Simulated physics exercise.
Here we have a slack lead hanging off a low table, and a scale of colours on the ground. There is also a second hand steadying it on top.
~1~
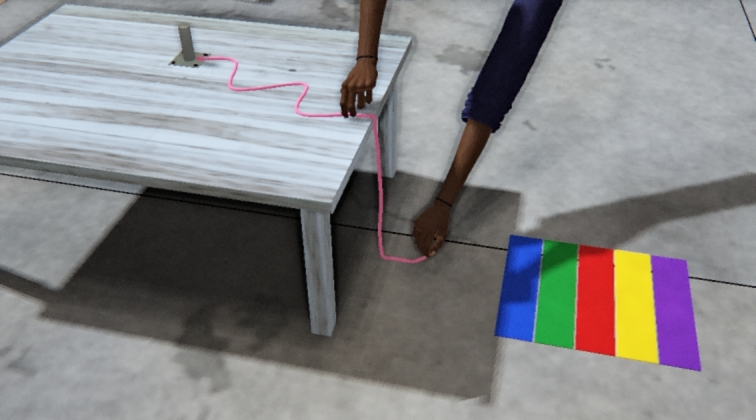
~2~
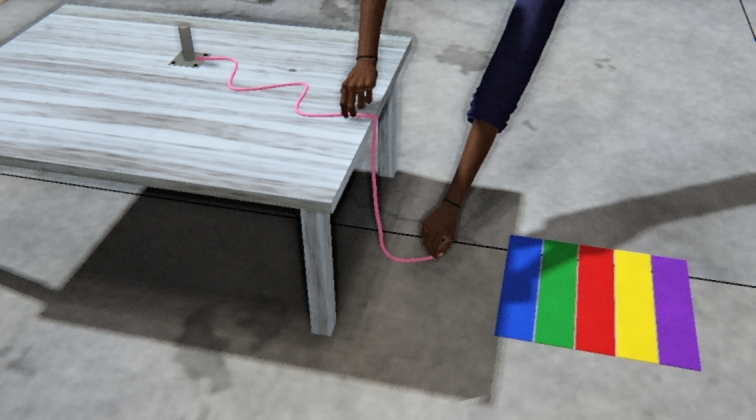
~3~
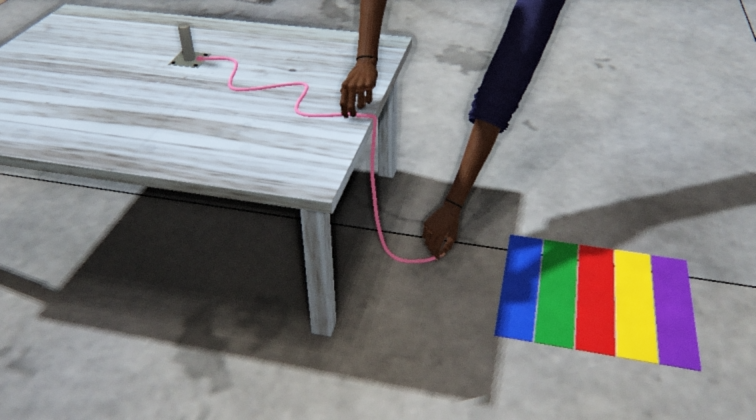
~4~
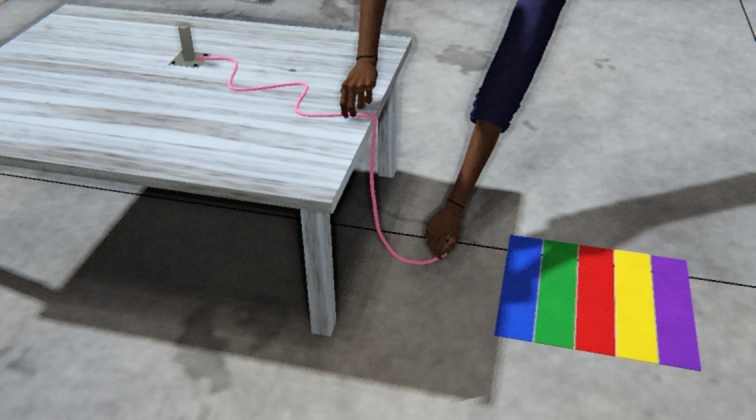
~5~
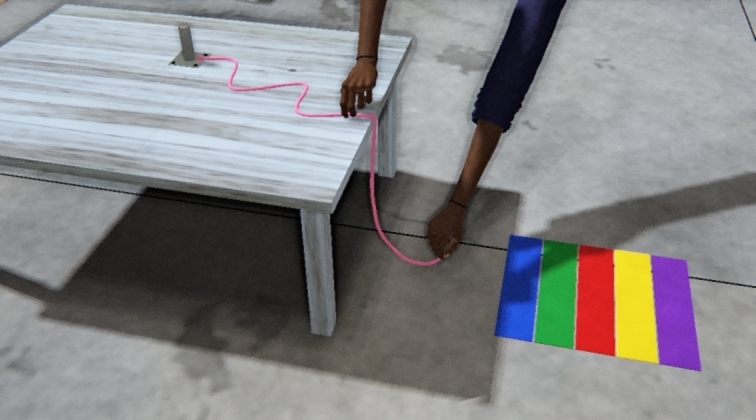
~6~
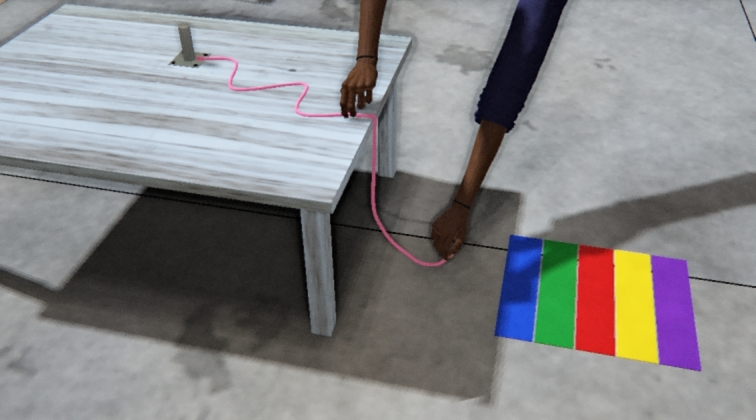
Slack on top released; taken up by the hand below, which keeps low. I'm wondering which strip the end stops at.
It stops at the yellow strip.
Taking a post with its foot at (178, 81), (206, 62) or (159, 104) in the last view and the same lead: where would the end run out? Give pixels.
The three places are (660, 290), (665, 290) and (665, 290), in that order.
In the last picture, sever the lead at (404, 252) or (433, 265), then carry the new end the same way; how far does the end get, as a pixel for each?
Roughly at (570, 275) the first time and at (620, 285) the second.
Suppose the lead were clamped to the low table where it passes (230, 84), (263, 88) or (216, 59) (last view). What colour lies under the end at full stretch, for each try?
Going through the three places, that's red, red and yellow.
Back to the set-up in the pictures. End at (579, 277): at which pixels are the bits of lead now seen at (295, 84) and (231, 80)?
You'll find them at (334, 94) and (266, 76).
Soon after, end near (580, 277); over red.
After that, end near (621, 283); over yellow.
At the stop, end near (644, 287); over yellow. It halts on the yellow strip.
